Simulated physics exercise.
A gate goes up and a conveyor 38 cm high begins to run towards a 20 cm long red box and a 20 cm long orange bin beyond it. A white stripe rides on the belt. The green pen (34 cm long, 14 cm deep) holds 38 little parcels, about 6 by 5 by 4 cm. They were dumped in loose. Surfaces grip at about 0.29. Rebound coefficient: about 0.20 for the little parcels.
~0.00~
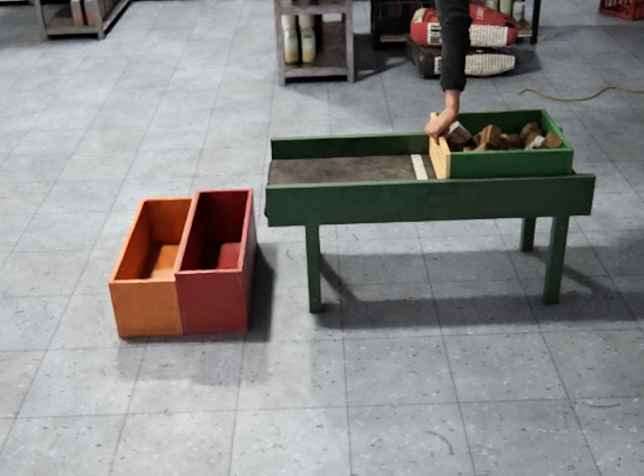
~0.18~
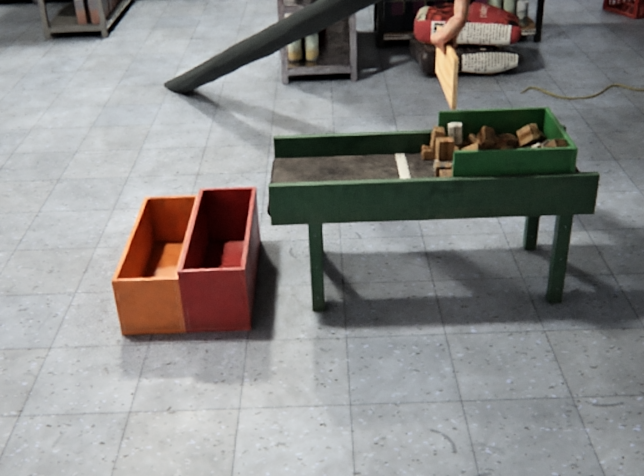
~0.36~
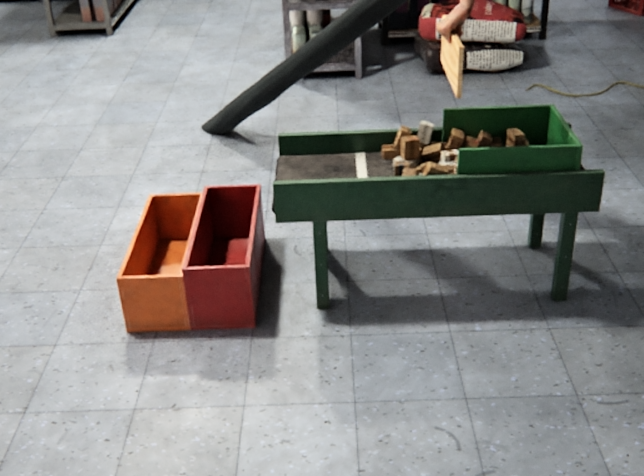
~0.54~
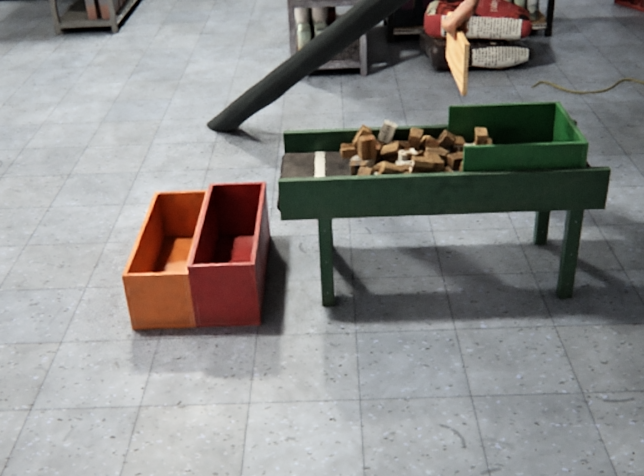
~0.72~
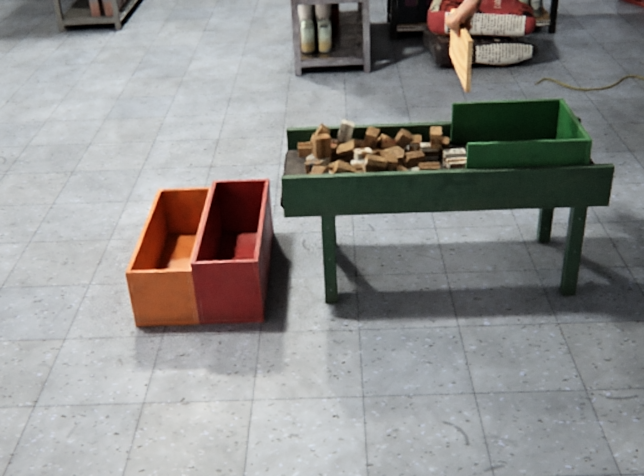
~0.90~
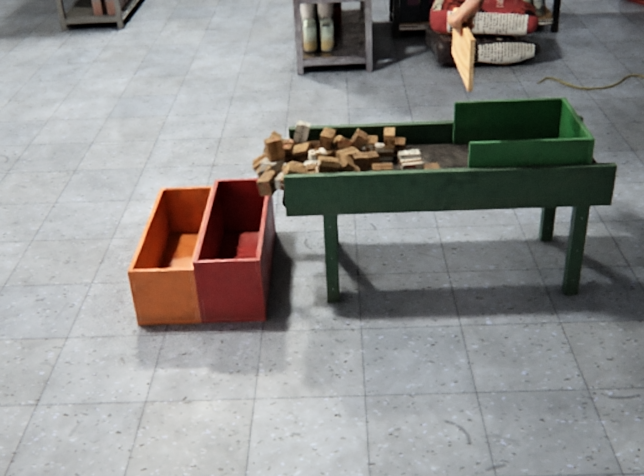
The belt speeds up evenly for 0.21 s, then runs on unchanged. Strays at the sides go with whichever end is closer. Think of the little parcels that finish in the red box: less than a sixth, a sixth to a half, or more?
Ending in the red box: Over half of them.
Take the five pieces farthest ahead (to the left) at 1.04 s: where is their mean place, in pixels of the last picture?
Around (233, 217).
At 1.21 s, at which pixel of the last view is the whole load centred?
At about (243, 196).
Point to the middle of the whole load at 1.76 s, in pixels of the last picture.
Around (235, 258).
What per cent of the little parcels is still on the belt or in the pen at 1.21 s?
Roughly 25 per cent.
After 1.04 s, 5 in the red box, 20 on the belt and 13 in the air.
After 1.21 s, 18 in the red box, 9 on the belt and 11 in the air.
After 1.45 s, 32 in the red box and 6 in the air.
When it is over (at 1.76 s), 38 in the red box. Asked share, 38 of 38, 100 per cent.
